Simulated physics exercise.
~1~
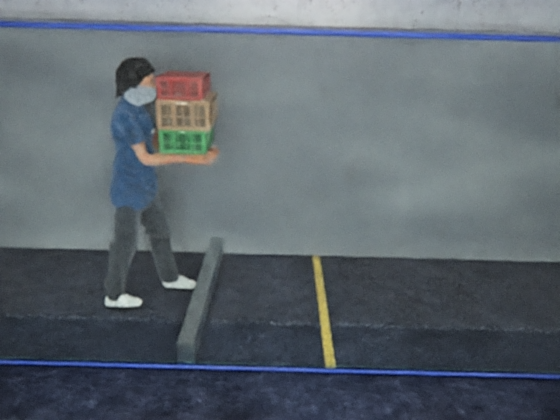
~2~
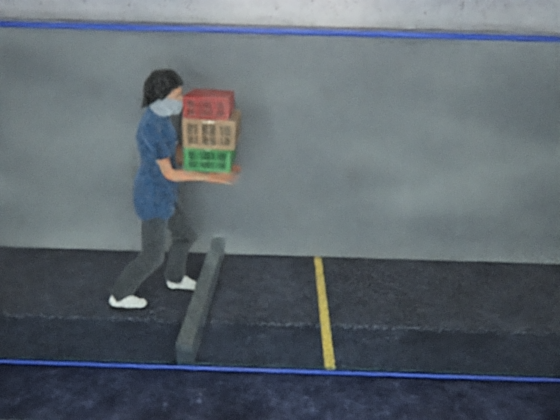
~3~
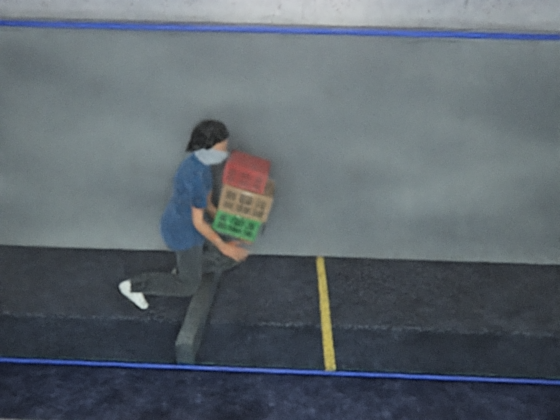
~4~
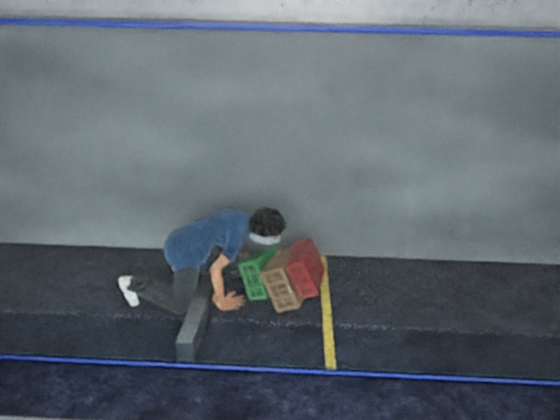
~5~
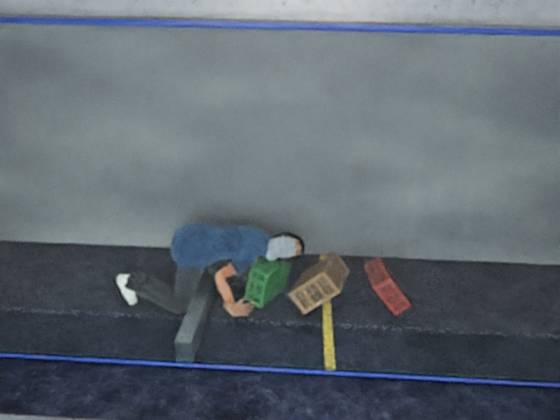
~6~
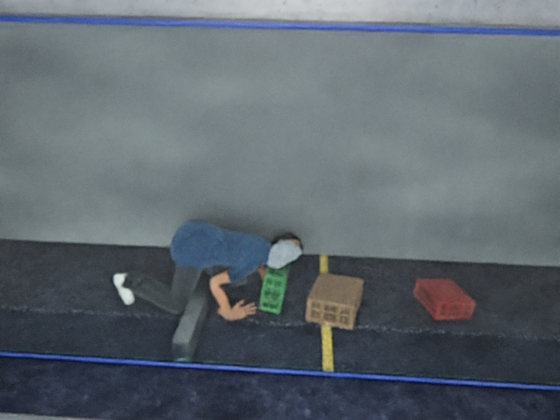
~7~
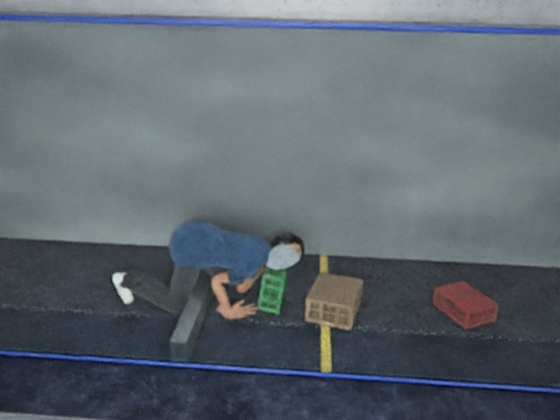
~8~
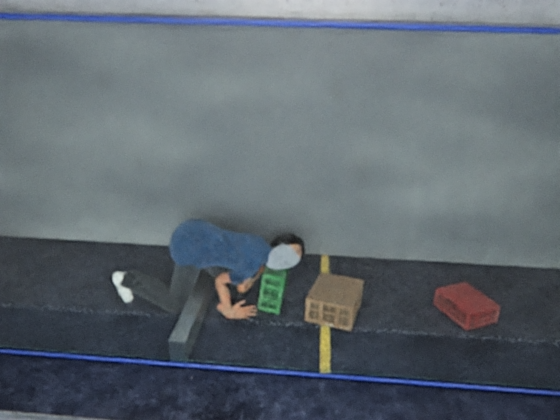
The footage shows a masked passenger carrying stacked red, brown and green crates pitch forward over a low rail, spilling them rightward. The passenger ends slumped over the rail, head and green crate short of the yellow line, the brown crate across it and the red one farthest right.
